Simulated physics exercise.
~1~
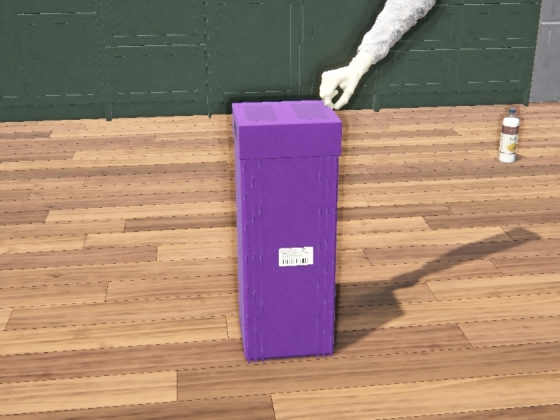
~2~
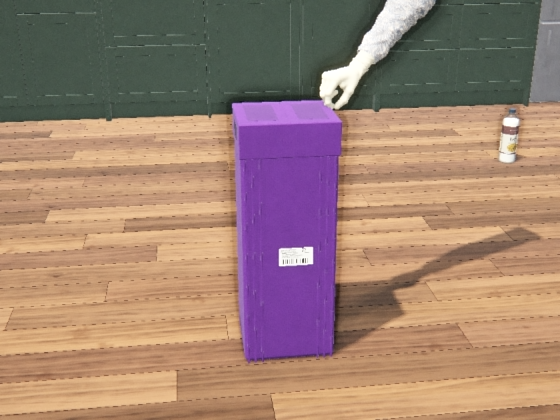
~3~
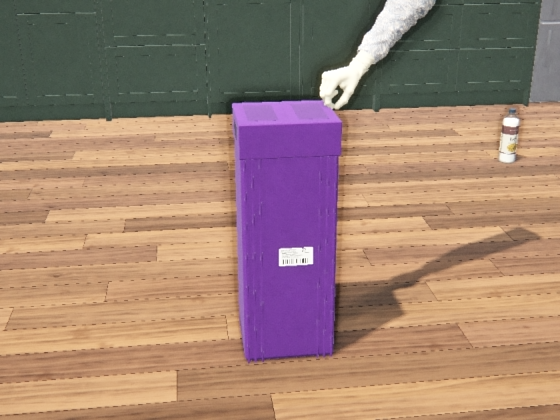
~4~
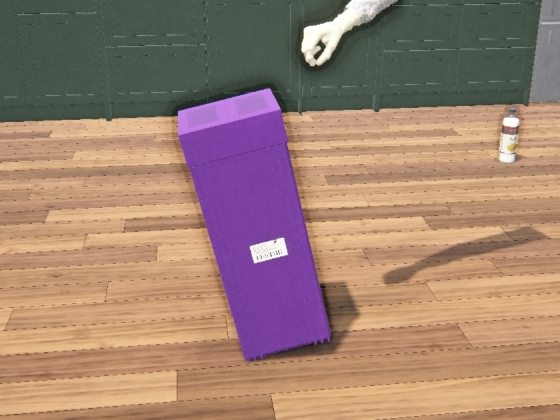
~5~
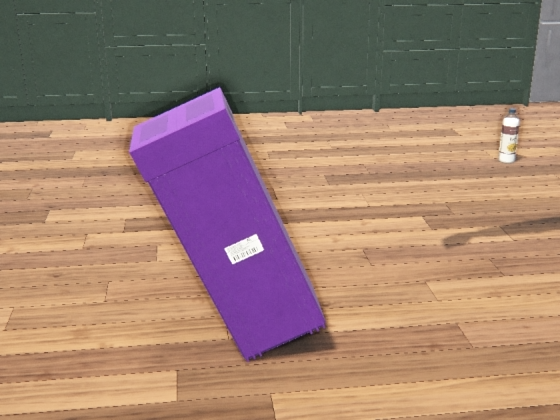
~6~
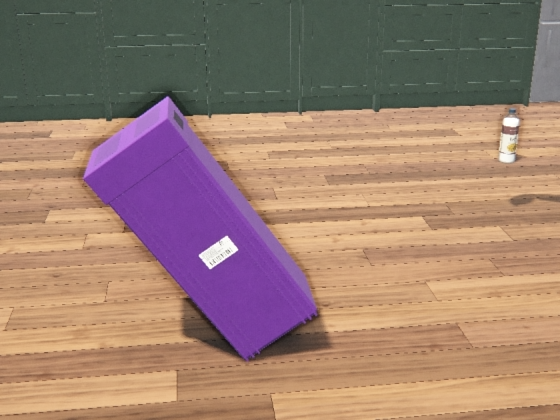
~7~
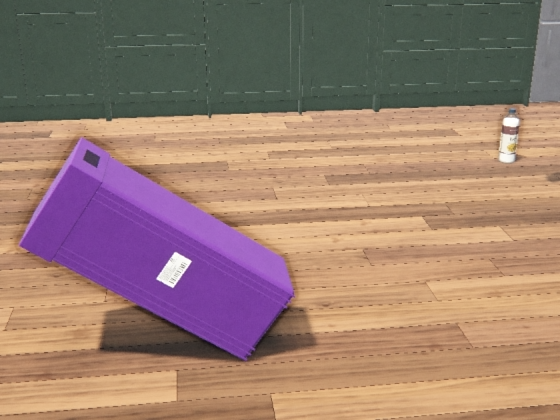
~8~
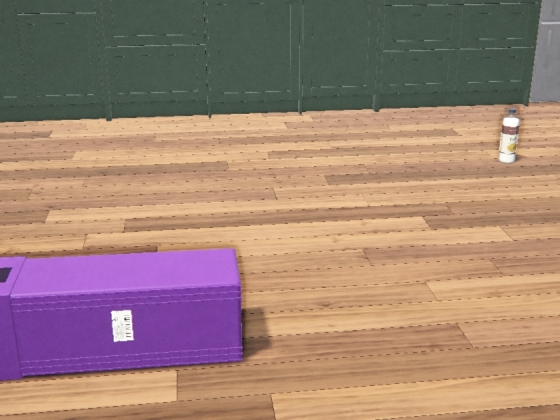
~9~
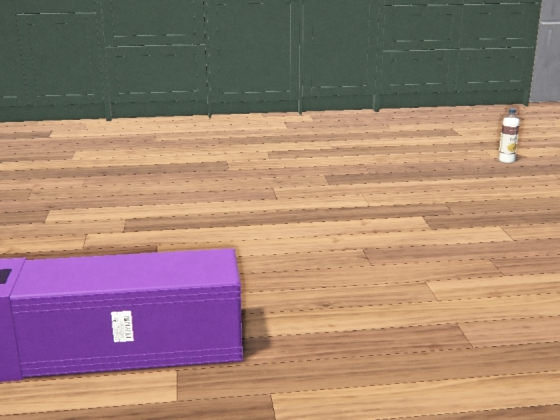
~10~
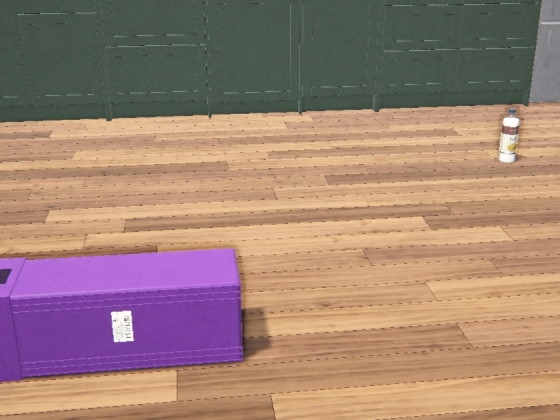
The clip opens on a tall purple box standing upright on a wooden floor before a dark green wall, with a pale hand at its top right edge and a small bottle off to the right. For a moment nothing shifts. Then the box tips to the left as the hand lets go and draws back out of view. It leans further and further over its base, turning slightly as it drops, while the bottle stays put. The box topples fully and comes to rest on its side at the lower left, its top end cut off by the edge of the view.
